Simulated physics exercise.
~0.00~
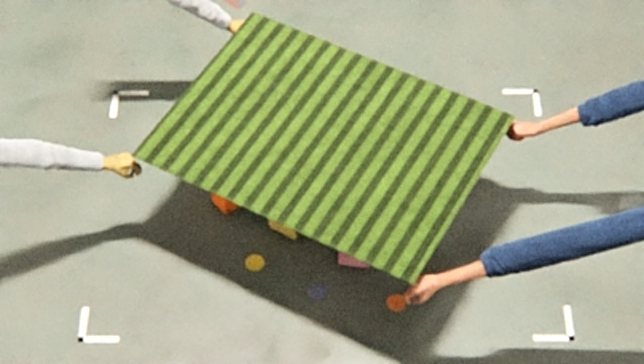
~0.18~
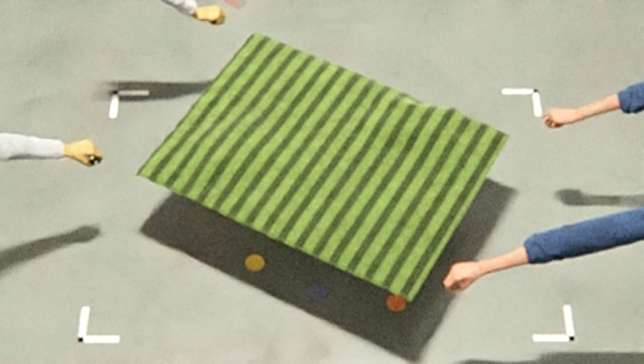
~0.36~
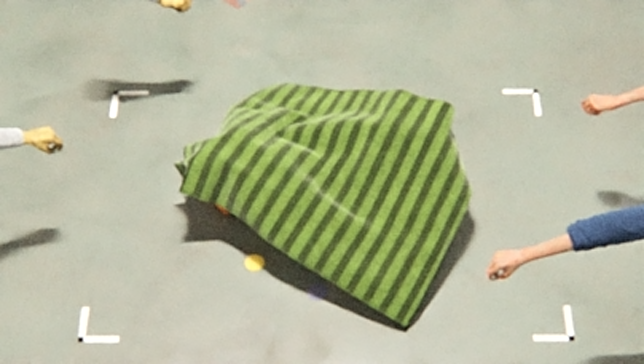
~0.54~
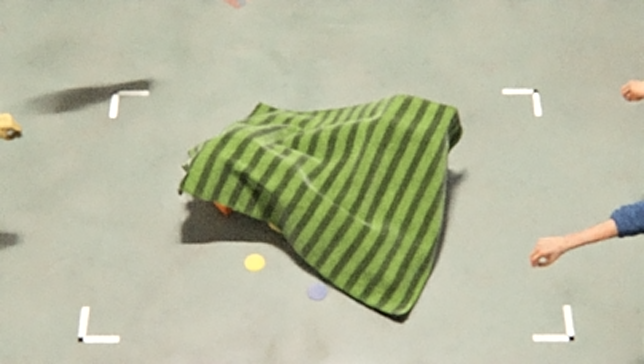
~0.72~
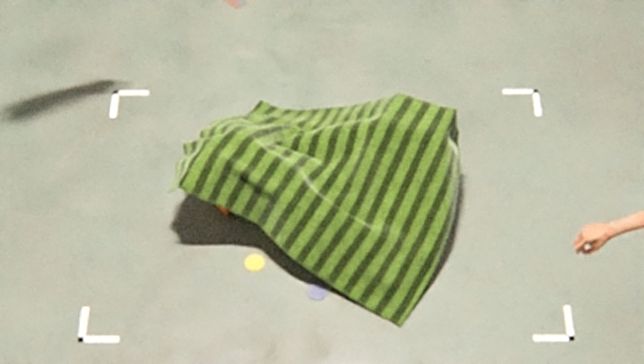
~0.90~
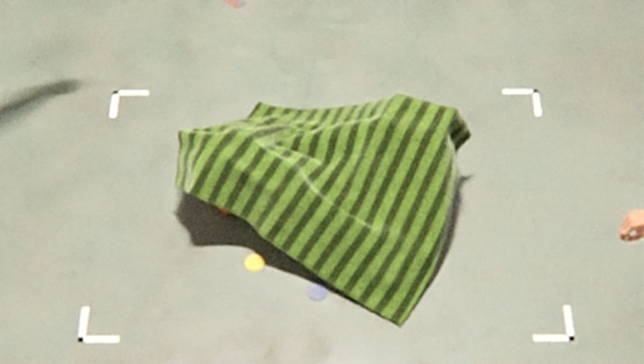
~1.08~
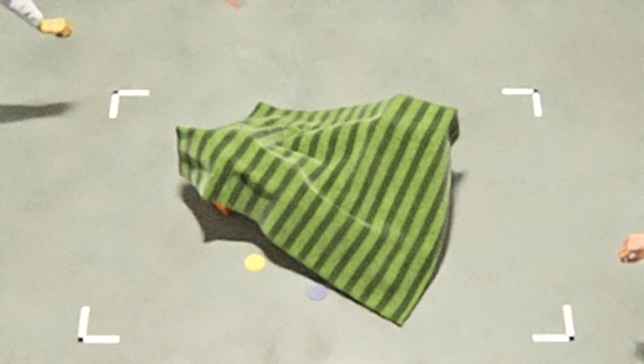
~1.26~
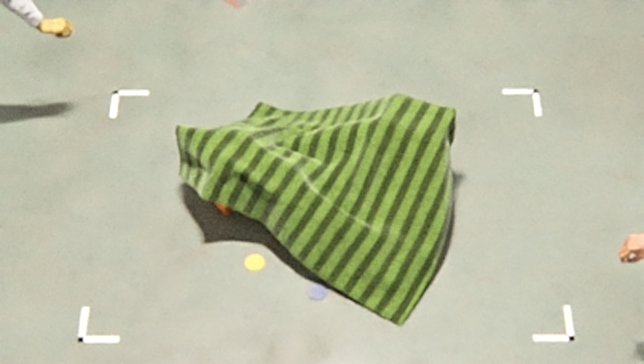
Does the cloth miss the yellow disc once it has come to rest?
Yes, the cloth misses it. The yellow disc still shows on the floor, just outside the cloth's lower left edge.
